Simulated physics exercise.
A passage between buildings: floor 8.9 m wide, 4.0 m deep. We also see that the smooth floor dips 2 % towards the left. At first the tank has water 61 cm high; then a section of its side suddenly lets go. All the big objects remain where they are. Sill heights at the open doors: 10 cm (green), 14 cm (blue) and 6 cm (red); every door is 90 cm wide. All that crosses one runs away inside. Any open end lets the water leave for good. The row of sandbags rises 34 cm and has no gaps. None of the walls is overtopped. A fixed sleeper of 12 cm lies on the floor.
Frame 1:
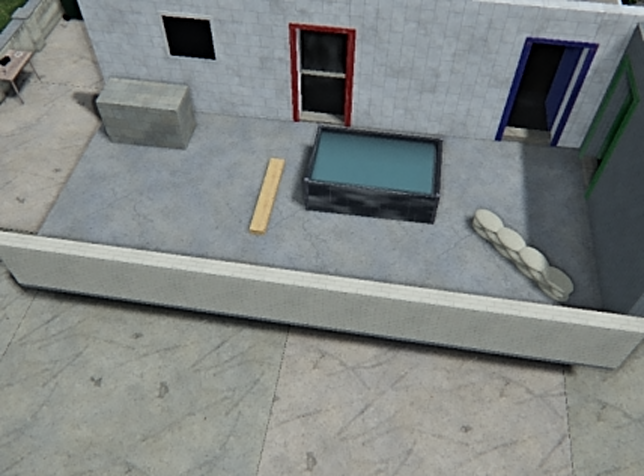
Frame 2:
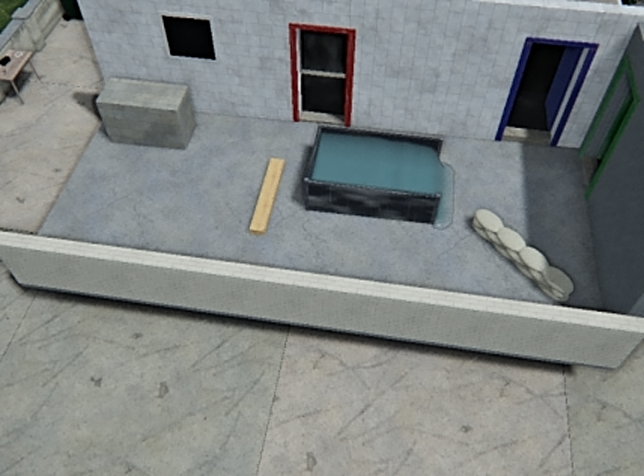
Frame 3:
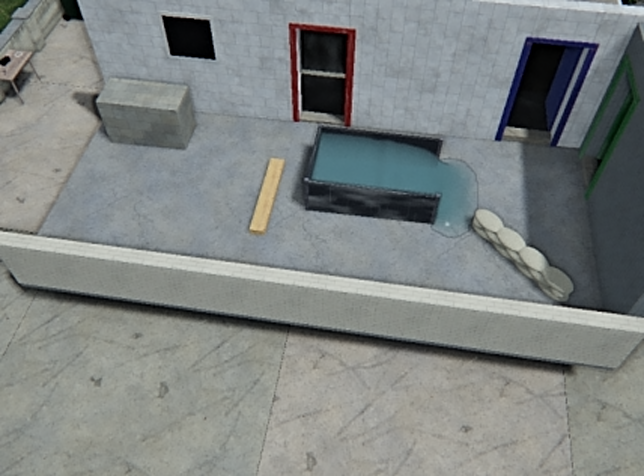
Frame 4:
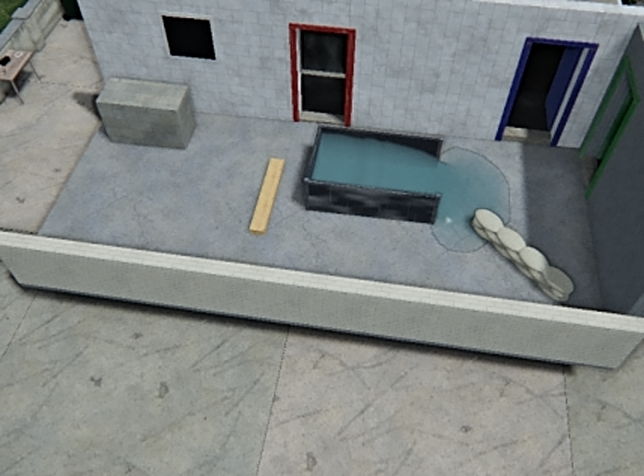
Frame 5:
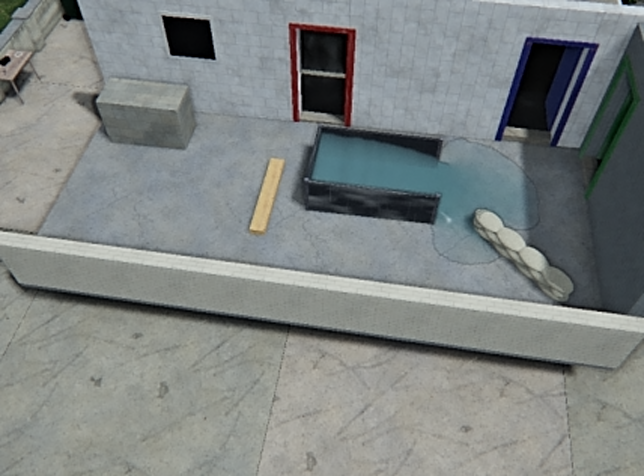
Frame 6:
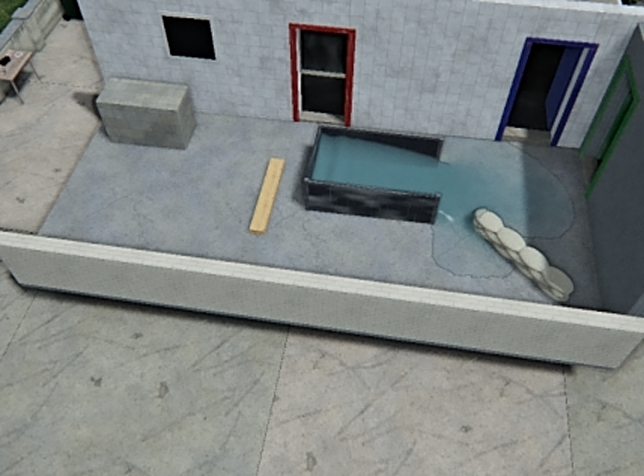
In a walled concrete yard, water pours from the right end of a dark tank, spreading across the floor around pale sandbags.
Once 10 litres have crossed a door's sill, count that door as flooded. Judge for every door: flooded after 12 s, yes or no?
Verdicts: Green door, yes; blue door, yes; red door, no.
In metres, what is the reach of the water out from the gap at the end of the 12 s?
About 6.8 m out.
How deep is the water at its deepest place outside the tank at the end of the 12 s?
It gets to some 9 cm.
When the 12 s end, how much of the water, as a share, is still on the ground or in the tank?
Around 72 percent of the water.
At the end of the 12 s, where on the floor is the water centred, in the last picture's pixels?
Pixel position near (344, 195).
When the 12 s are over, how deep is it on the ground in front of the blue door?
It comes to near 2.5 cm.
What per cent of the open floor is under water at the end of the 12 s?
Roughly 80 % of the floor.
A moment later water covers 25 % of the floor and is deepest (33 cm) near (475, 220); green door 22 cm at the sill, 12 L in, blue door 11 cm at the sill, 0 L in, red door not reached.
Soon after water covers 30 % of the floor and is deepest (32 cm) near (544, 154); green door 28 cm at the sill, 73 L in, blue door 19 cm at the sill, 0 L in, red door not reached.
Next water covers 35 % of the floor and is deepest (20 cm) near (594, 296); green door 18 cm at the sill, 169 L in, blue door 18 cm at the sill, 25 L in, red door not reached.
Later on water covers 70 % of the floor and is deepest (17 cm) near (271, 222); green door 6 cm at the sill, 186 L in, blue door 6 cm at the sill, 32 L in, red door 4 cm at the sill, 0 L in.
At the end water covers 80 % of the floor and is deepest (9 cm) near (202, 134); green door 1 cm at the sill, 186 L in, blue door 2 cm at the sill, 32 L in, red door 3 cm at the sill, 0 L in.
